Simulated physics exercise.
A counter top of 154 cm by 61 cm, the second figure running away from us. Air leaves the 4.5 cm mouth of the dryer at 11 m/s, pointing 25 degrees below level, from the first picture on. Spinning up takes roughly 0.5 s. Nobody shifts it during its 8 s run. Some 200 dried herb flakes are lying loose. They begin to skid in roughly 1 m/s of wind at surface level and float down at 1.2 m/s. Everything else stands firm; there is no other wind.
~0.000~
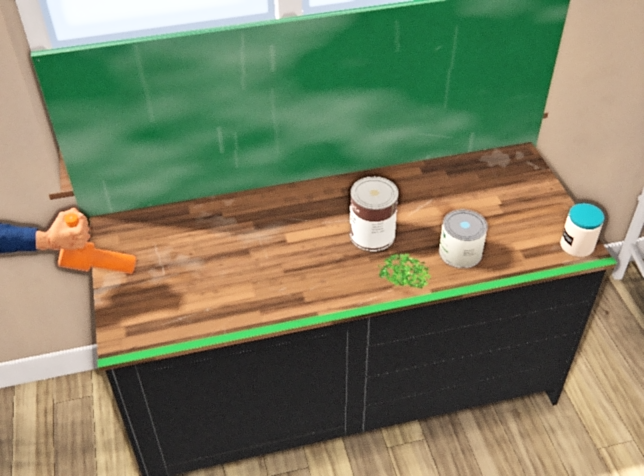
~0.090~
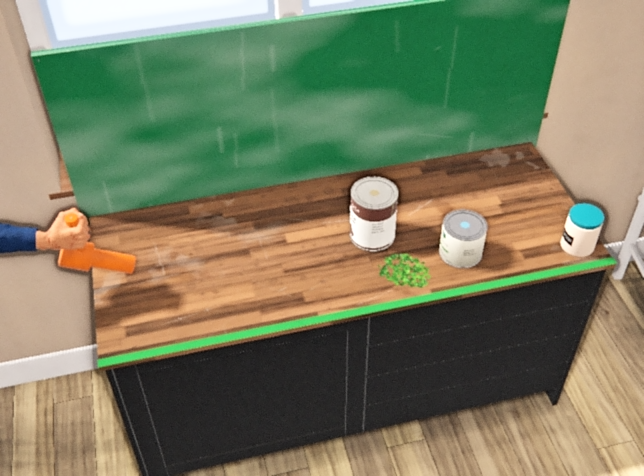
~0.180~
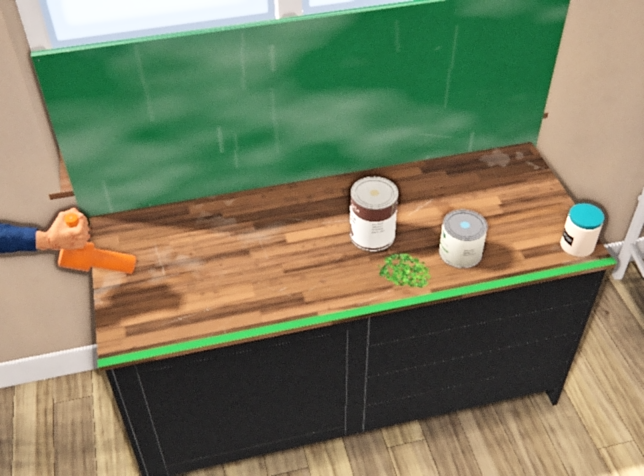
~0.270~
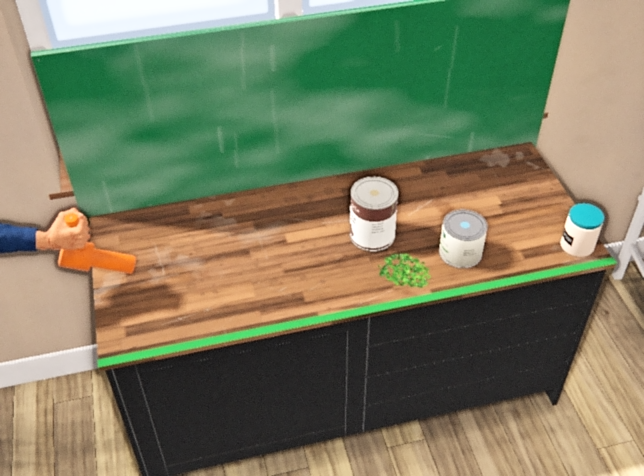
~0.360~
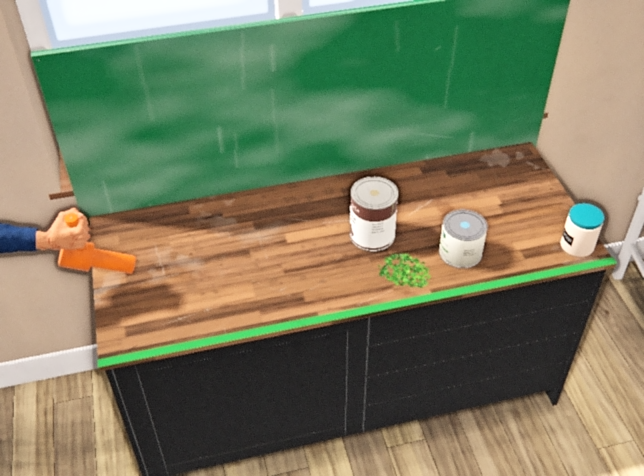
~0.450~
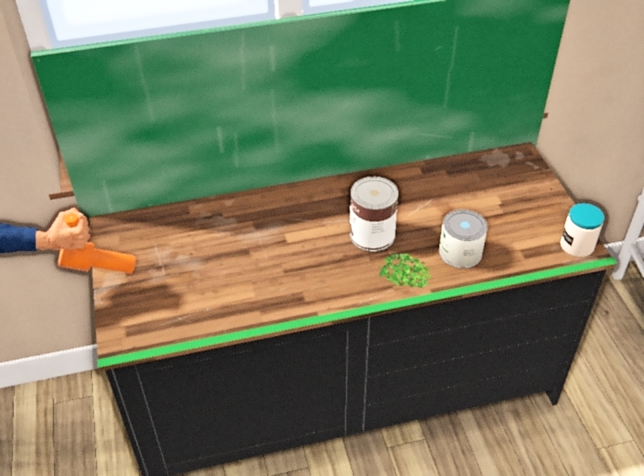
A hand in a dark blue sleeve holds an orange dryer at the left end of a wood-topped counter with black fronts, seen from above at an angle. Two tins and a white tub with a teal lid stand to the right, near loose green flakes, with a green panel behind and a bright green front edge. Nothing visibly moves, and the camera stays still.
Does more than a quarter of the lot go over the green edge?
Answer: Yes.
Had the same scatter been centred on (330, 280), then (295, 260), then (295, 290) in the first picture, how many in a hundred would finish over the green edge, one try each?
In that order: 90 %, 15 %, 100 %.
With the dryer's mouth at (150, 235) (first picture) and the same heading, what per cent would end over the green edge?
It would be near 100 %.
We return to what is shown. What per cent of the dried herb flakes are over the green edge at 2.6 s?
Near 90 %.
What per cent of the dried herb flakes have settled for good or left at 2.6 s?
Near 90 %.
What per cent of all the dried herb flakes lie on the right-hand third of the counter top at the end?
About 5 %.
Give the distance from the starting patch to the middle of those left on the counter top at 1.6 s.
About 35 cm.
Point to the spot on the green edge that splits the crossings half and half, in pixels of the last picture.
At about (511, 285).
After 1.6 s, 16 % are on the move or not yet settled, 85 % are over the green edge.
After 2.6 s, 12 % are on the move or not yet settled, 88 % are over the green edge.
After 4.4 s, 7 % are on the move or not yet settled, 88 % are over the green edge.
After 8.0 s, at the end, 88 % are over the green edge.
